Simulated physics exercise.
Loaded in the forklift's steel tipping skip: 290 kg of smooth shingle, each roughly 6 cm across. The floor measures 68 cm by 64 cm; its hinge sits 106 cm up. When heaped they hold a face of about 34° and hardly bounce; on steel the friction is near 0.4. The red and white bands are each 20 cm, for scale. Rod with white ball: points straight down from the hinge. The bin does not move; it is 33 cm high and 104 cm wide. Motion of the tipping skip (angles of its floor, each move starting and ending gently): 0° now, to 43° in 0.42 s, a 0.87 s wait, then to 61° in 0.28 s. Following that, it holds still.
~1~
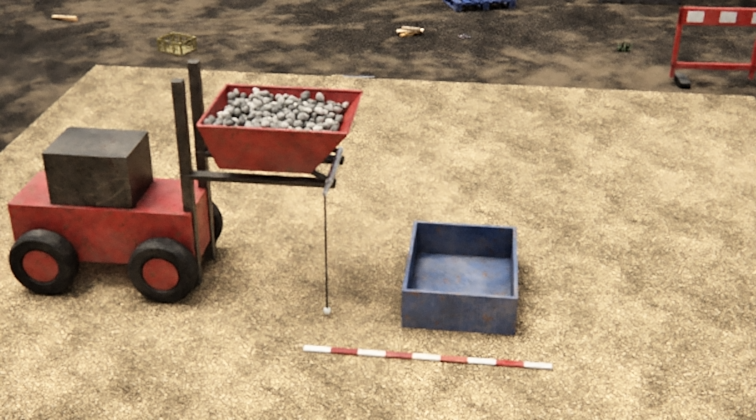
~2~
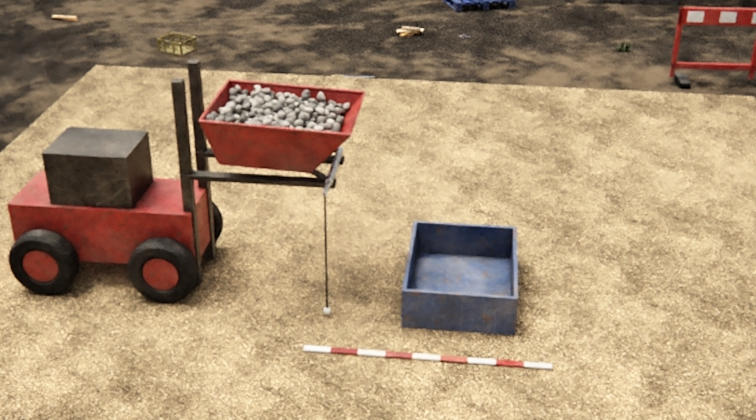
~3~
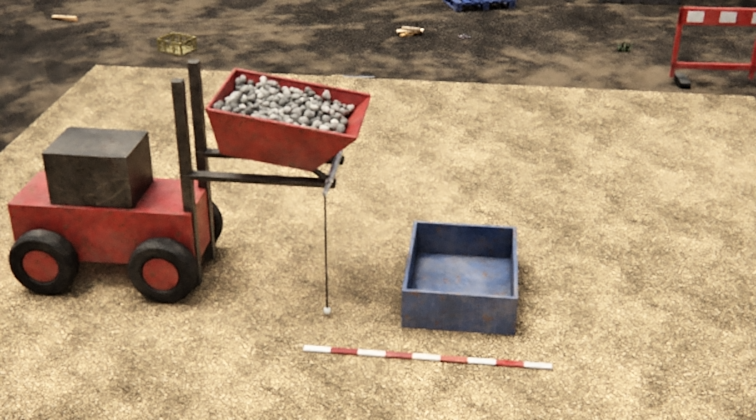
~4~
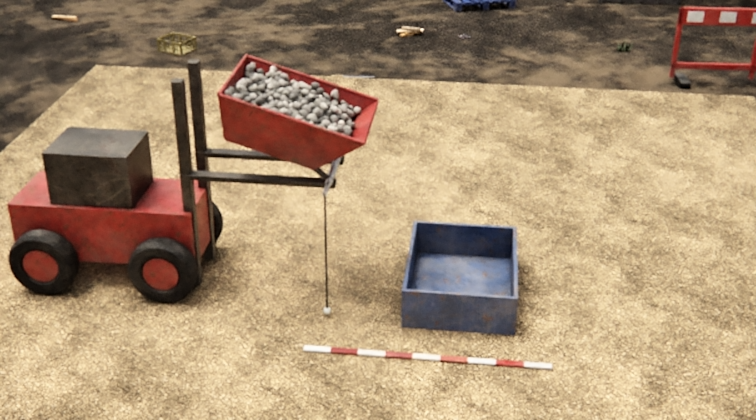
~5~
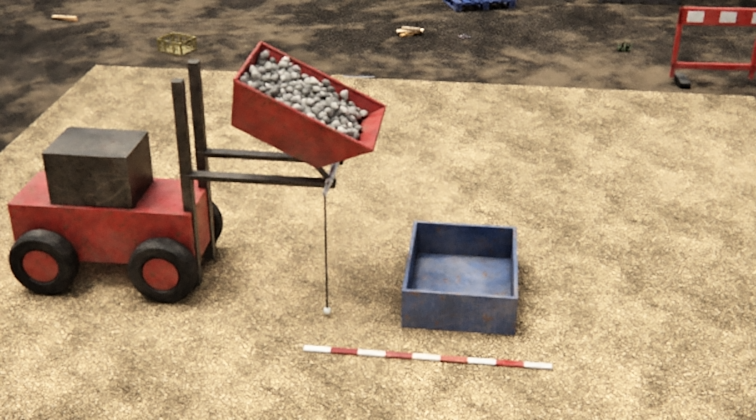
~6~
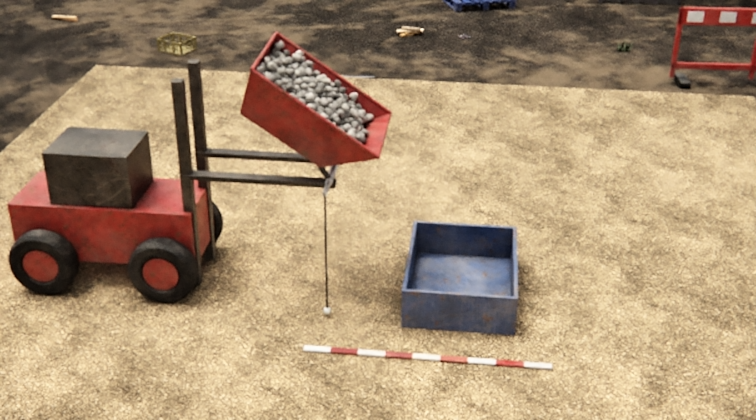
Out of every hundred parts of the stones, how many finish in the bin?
Close to 85 in every hundred.
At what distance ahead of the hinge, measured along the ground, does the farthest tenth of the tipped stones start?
Distance from the hinge: About 130 cm.
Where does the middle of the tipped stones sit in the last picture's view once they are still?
The tipped stones centre close to (450, 278).
A little later the floor is at 43°; 100 % in the tipping skip; the foremost stones are at (372, 143).
Then the floor is at 43°; 99 % in the tipping skip, 1 % short of the bin; the foremost stones are at (395, 140).
Later still the floor is at 61°; 39 % in the tipping skip, 5 % short of the bin, 48 % in the bin, 9 % beside or beyond the bin; the foremost stones are at (661, 327).
In the end the floor is at 61°; 0 % in the tipping skip, 3 % short of the bin, 86 % in the bin, 11 % beside or beyond the bin; the foremost stones are at (690, 331).
